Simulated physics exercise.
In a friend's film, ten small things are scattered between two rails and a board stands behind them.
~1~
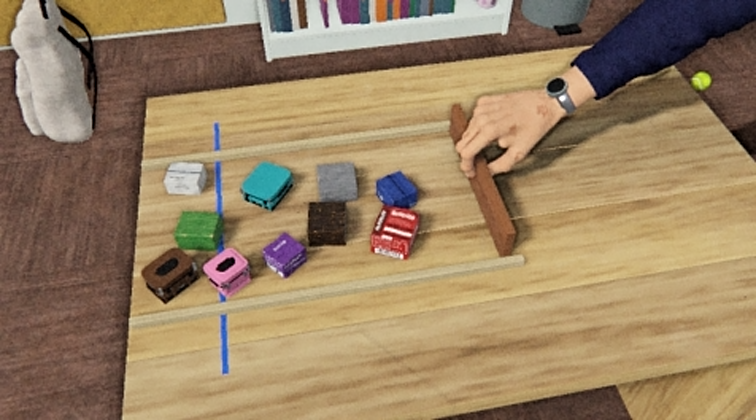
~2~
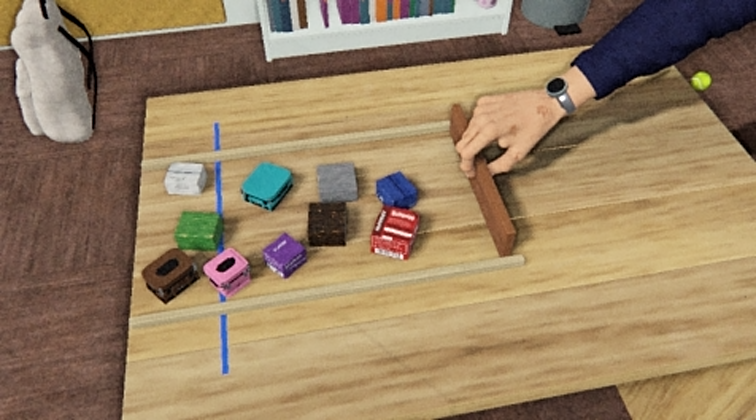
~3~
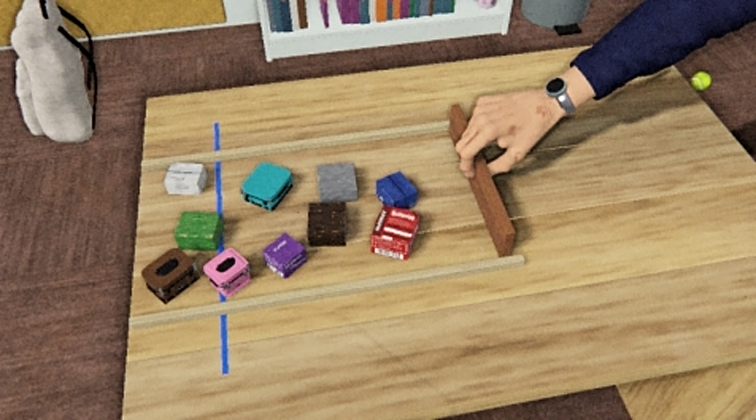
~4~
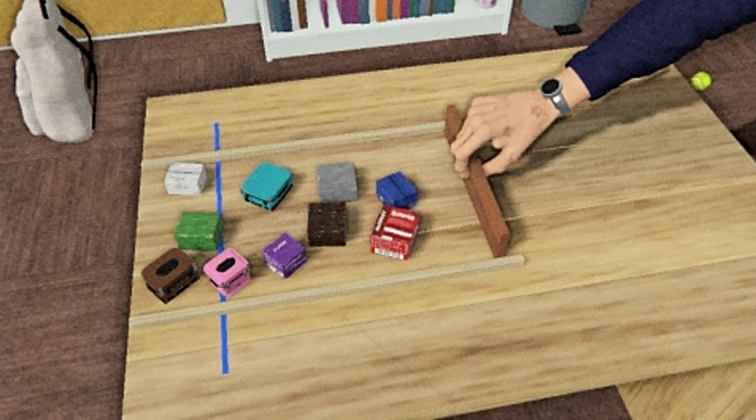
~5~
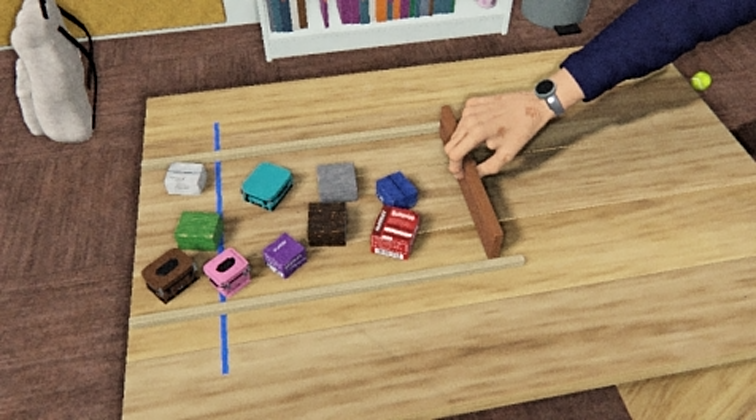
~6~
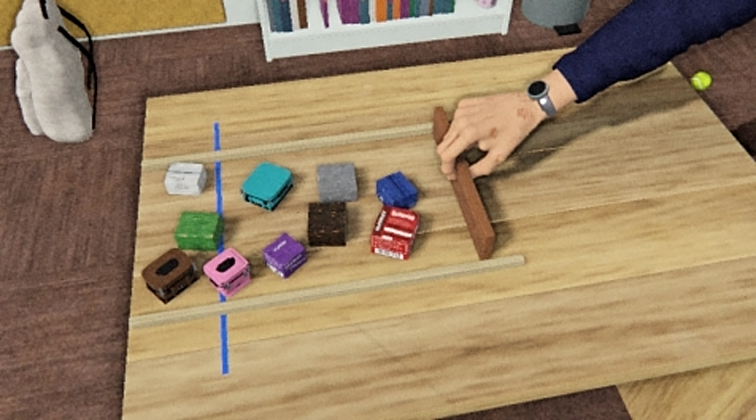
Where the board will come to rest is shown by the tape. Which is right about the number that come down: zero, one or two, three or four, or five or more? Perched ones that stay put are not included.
The right one is one or two.
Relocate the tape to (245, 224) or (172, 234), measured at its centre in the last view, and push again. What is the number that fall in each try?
Floor count: 0; 6.
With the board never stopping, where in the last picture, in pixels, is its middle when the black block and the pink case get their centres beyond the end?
I reckon its middle sits around (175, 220) and then around (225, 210).
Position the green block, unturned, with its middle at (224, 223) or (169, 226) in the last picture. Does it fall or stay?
First spot: Safe; second: Safe.
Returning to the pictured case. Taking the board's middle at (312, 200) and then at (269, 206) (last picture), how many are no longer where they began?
That gives 7 for the first and 10 for the second.
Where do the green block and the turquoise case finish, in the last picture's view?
Final spots - green block (162, 226), turquoise case (197, 170).
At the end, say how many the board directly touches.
In contact: 4.
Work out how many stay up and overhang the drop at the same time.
It would come to 0.
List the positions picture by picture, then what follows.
The first frame shows brown case (170, 275); white box (186, 178); green block (200, 231); board (479, 176); tape (220, 227).
The second frame shows white box (186, 179); board (479, 176).
The third frame shows green block (200, 232); red box (395, 232).
The fourth frame shows brown case (170, 275); pink case (228, 273).
The fifth frame shows white box (186, 179); turquoise case (268, 187).
The sixth frame shows brown case (170, 275); white box (186, 179); green block (200, 232); board (460, 179); tape (220, 227).
A little later, none off yet; brown case at rest near (170, 275); white box at rest near (186, 179); green block at rest near (200, 232).
When it is over, the number that fall off is one or two; down, pink case and brown case.
